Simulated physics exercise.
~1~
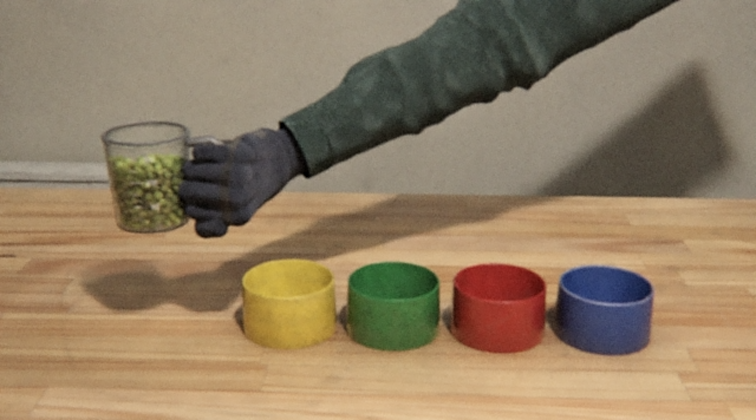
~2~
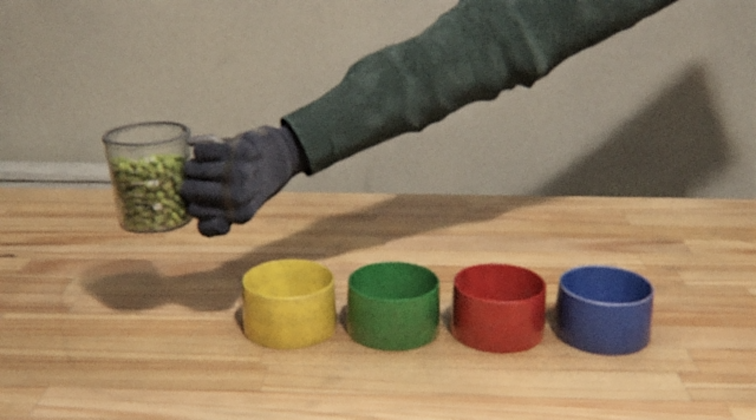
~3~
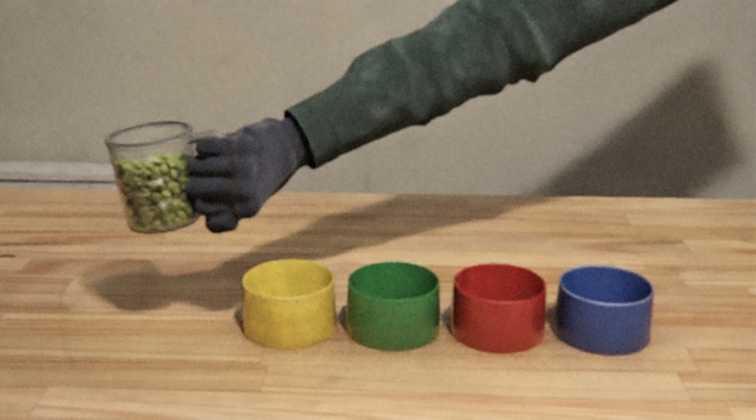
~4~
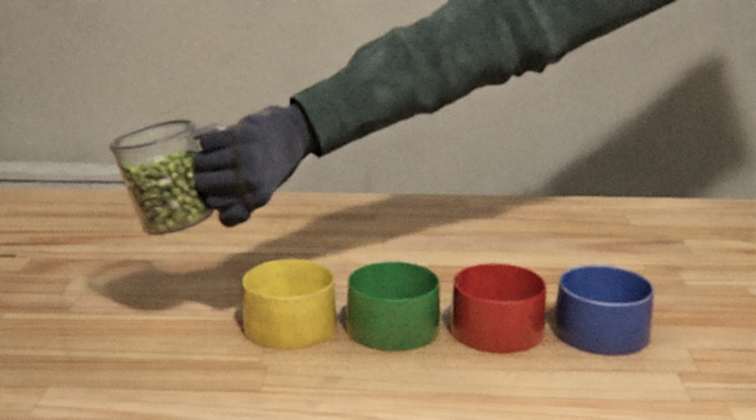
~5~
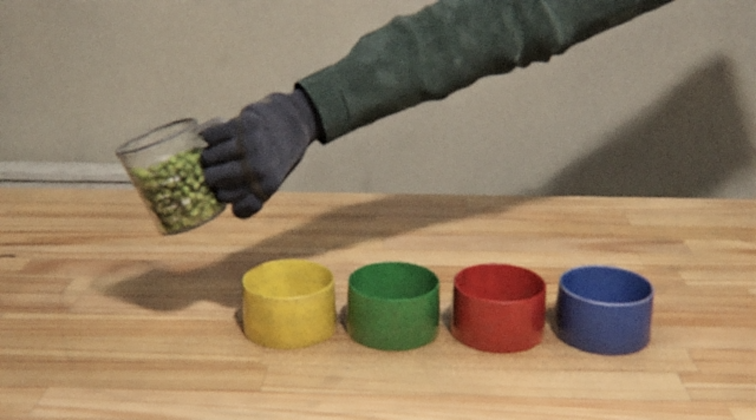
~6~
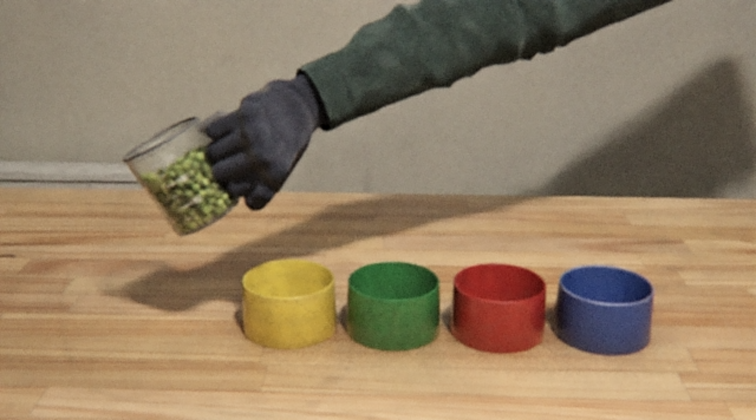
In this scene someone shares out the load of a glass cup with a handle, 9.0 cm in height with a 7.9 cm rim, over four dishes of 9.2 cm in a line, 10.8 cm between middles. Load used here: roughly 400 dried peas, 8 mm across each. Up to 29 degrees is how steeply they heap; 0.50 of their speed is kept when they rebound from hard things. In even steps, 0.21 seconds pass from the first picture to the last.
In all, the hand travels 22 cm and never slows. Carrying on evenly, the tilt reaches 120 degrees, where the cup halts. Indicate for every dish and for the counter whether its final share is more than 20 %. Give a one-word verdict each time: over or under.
My prediction: Red: Within a fifth, blue: Within a fifth, green: Within a fifth, yellow: Beyond a fifth, counter: Within a fifth.
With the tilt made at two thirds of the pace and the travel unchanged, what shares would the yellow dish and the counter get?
Then yellow 90 and counter 10.
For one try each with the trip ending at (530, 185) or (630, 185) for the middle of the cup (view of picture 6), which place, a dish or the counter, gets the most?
Try 1 - yellow; try 2 - yellow.
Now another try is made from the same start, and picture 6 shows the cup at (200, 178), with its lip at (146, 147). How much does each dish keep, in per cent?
Per cent kept: Red 0, blue 0, green 0, yellow 90.
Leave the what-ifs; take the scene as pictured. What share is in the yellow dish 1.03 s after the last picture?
By that moment, around 90 percent has got there.
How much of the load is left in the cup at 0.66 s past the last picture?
My estimate is about 35 per cent.
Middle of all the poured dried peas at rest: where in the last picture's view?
About (289, 305).
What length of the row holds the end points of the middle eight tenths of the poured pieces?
I'd put it near 7 cm.
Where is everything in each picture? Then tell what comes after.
In the first frame, cup at (150, 177), tilt 0 degrees, lip at (105, 133), moved 0.0 cm; middle of the pieces at (147, 184); yellow dish at (289, 279); green dish at (394, 281); red dish at (500, 283); blue dish at (606, 284).
In the second frame, cup at (152, 177), tilt 1 degrees, lip at (106, 134), moved 0.2 cm; middle of the pieces at (149, 184).
In the third frame, cup at (157, 177), tilt 5 degrees, lip at (109, 136), moved 0.7 cm; middle of the pieces at (155, 185).
In the fourth frame, cup at (165, 177), tilt 12 degrees, lip at (113, 142), moved 1.6 cm; middle of the pieces at (165, 185).
In the fifth frame, cup at (175, 178), tilt 20 degrees, lip at (120, 148), moved 2.5 cm; middle of the pieces at (175, 185).
In the sixth frame, cup at (185, 178), tilt 27 degrees, lip at (127, 156), moved 3.5 cm; middle of the pieces at (186, 186); yellow dish at (289, 279); green dish at (394, 281); red dish at (500, 283); blue dish at (606, 284).
Then, 0.40 s after the last picture, tilt 98 degrees; cup holds 100 %.
Then, 0.66 s after the last picture, tilt 120 degrees; cup holds 35 %, yellow 50 %.
Then, 1.03 s after the last picture, tilt 120 degrees; cup holds 0 %, yellow 90 %.
In the end, red 0 %, blue 0 %, green 0 %, yellow 90 %, counter 10 %.
